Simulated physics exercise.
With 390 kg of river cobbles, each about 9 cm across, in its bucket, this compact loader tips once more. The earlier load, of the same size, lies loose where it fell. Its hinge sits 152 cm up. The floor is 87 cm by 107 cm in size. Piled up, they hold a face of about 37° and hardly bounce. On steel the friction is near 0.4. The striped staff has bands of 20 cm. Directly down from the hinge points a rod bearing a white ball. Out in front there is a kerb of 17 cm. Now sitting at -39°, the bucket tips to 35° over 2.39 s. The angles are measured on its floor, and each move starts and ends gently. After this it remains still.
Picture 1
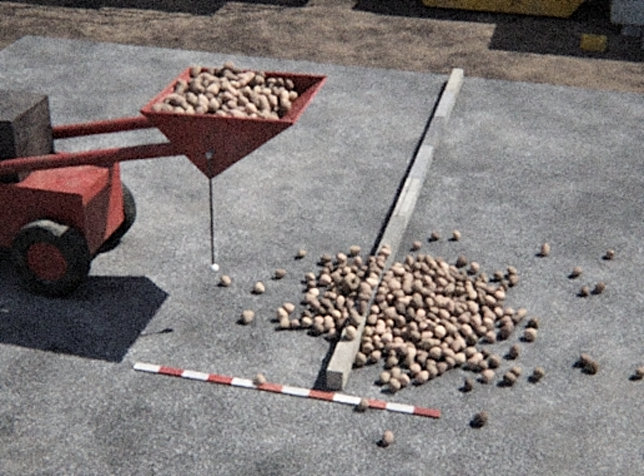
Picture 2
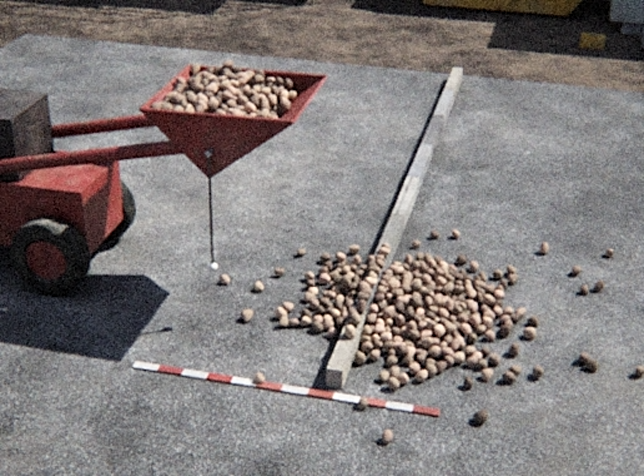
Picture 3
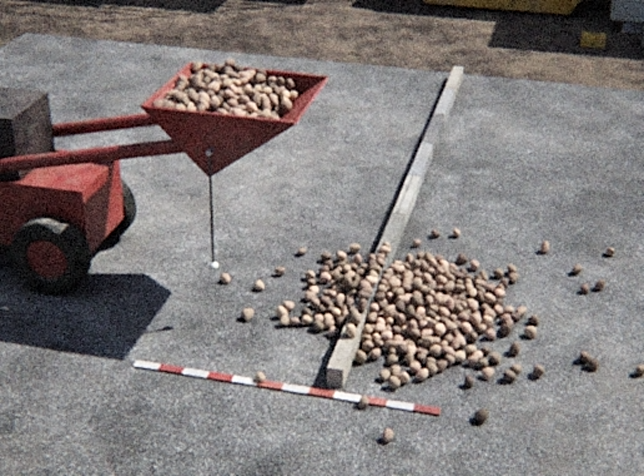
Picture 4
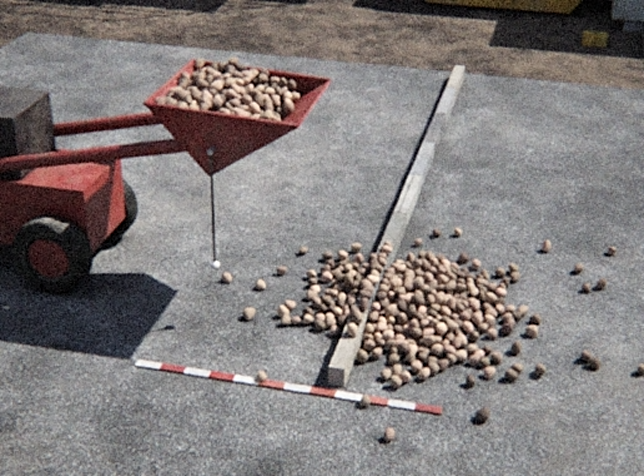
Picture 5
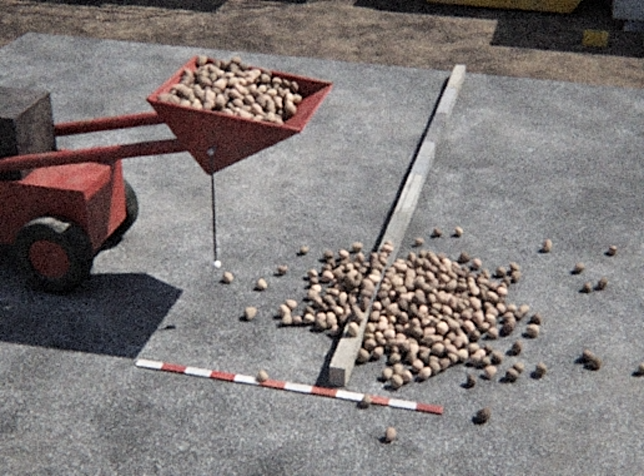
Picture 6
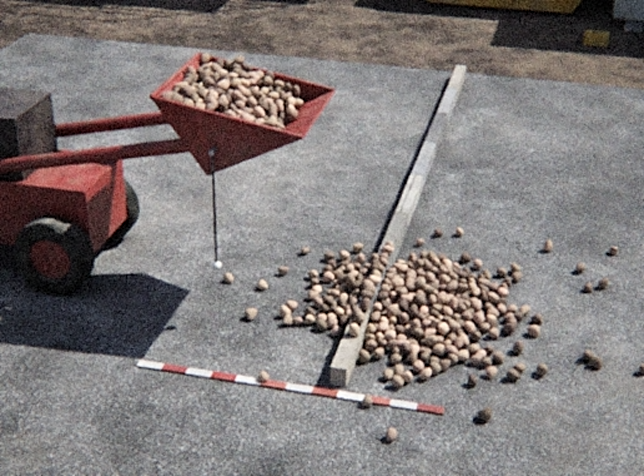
A sunlit stretch of grey paved ground, with a strip of brown dirt along its far edge, is seen from above at an angle. On the left, a red loader with black tyres holds up a bucket of pale brown cobbles, while a loose pile lies across a pale kerb, near a red-and-white staff. The bucket tilts slightly forward, its front edge dipping.
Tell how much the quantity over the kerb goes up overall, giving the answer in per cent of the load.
It goes up by roughly 15 per cent.
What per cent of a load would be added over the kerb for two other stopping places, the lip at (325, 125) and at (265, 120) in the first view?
50 %, then 0 %.
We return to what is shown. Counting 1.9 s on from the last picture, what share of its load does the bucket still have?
About 20 percent.
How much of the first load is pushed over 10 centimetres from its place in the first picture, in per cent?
Around 10 in a hundred.
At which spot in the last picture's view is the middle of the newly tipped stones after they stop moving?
Near (345, 283).
Then, 1.2 s after the last picture the floor is at 23°; in per cent of one load, 91 in the bucket, 30 on this side of the kerb, 79 over the kerb; the foremost stones are at (610, 316).
Then, 1.9 s after the last picture the floor is at 35°; in per cent of one load, 21 in the bucket, 98 on this side of the kerb, 81 over the kerb; the foremost stones are at (610, 316).
Then, 2.2 s after the last picture the floor is at 35°; in per cent of one load, 1 in the bucket, 112 on this side of the kerb, 87 over the kerb; the foremost stones are at (610, 316).
Then, 4.9 s after the last picture the floor is at 35°; in per cent of one load, 0 in the bucket, 105 on this side of the kerb, 95 over the kerb; the foremost stones are at (610, 316). Net gain over the kerb, 15.
